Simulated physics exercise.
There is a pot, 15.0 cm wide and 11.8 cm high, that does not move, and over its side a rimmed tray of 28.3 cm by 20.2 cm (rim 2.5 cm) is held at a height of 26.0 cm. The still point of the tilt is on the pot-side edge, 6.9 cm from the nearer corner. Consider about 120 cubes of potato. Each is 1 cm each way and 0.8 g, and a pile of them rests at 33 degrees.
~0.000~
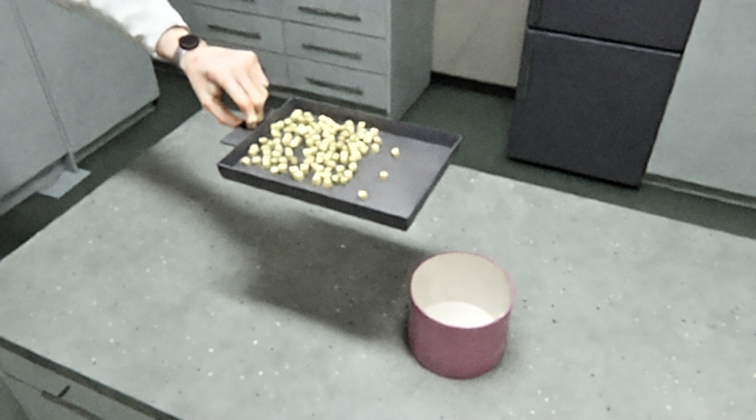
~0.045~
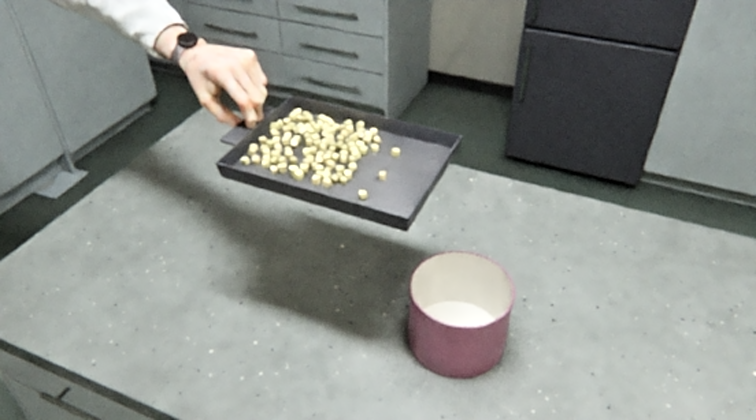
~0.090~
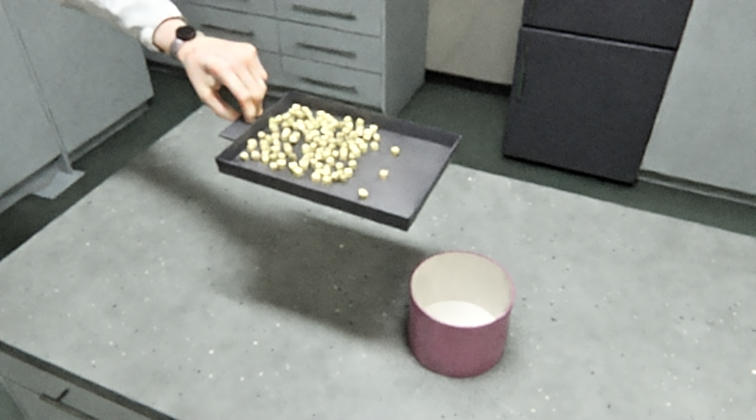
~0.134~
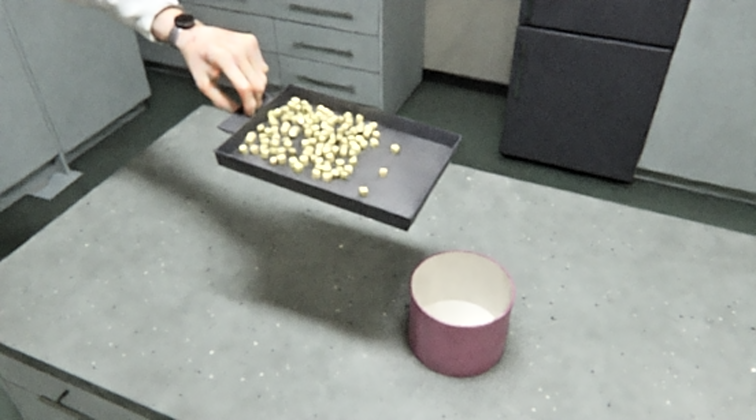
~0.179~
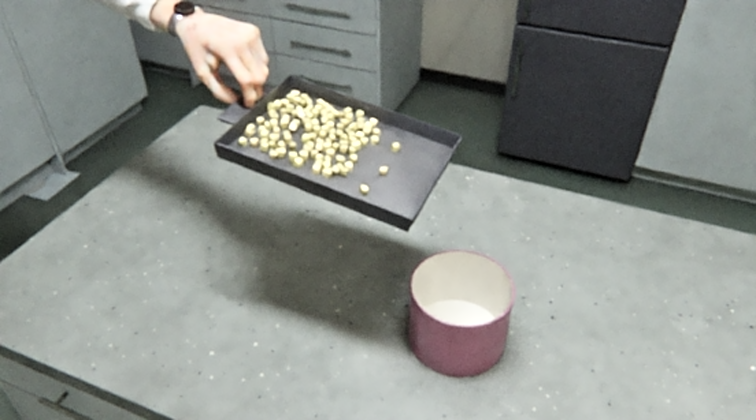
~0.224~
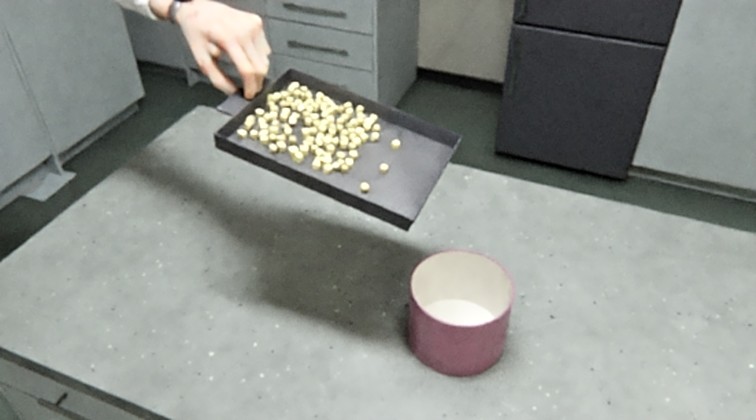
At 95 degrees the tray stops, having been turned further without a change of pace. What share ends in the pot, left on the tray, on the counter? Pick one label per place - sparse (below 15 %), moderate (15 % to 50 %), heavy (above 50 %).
Pot: Moderate; tray: Moderate; counter: Moderate.
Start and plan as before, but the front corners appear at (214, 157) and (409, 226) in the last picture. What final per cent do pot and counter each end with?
Final per cent - pot 5, counter 95.
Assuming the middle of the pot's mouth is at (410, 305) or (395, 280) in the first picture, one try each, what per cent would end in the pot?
Estimates: 5 % and 0 %, in that order.
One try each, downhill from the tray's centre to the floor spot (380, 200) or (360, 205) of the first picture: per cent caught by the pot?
First try: About 20 percent; second try: About 0 percent.
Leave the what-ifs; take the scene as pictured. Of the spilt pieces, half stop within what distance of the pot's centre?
Some 22 centimetres.
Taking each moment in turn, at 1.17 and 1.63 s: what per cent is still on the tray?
I'd say roughly 60, then roughly 55.
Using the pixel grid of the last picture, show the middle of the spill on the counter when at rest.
Around (569, 315).
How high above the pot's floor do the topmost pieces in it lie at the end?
1.0 cm.
After 0.79 s, tilt 51 degrees; the tray holds 100 %, the pot 0 %.
After 1.17 s, tilt 77 degrees; the tray holds 60 %, the pot 15 %.
Then, at 1.63 s, tilt 95 degrees; the tray holds 55 %, the pot 20 %.
By 3.0 s all is still; pot 35 %, tray 30 %, counter 35 %.
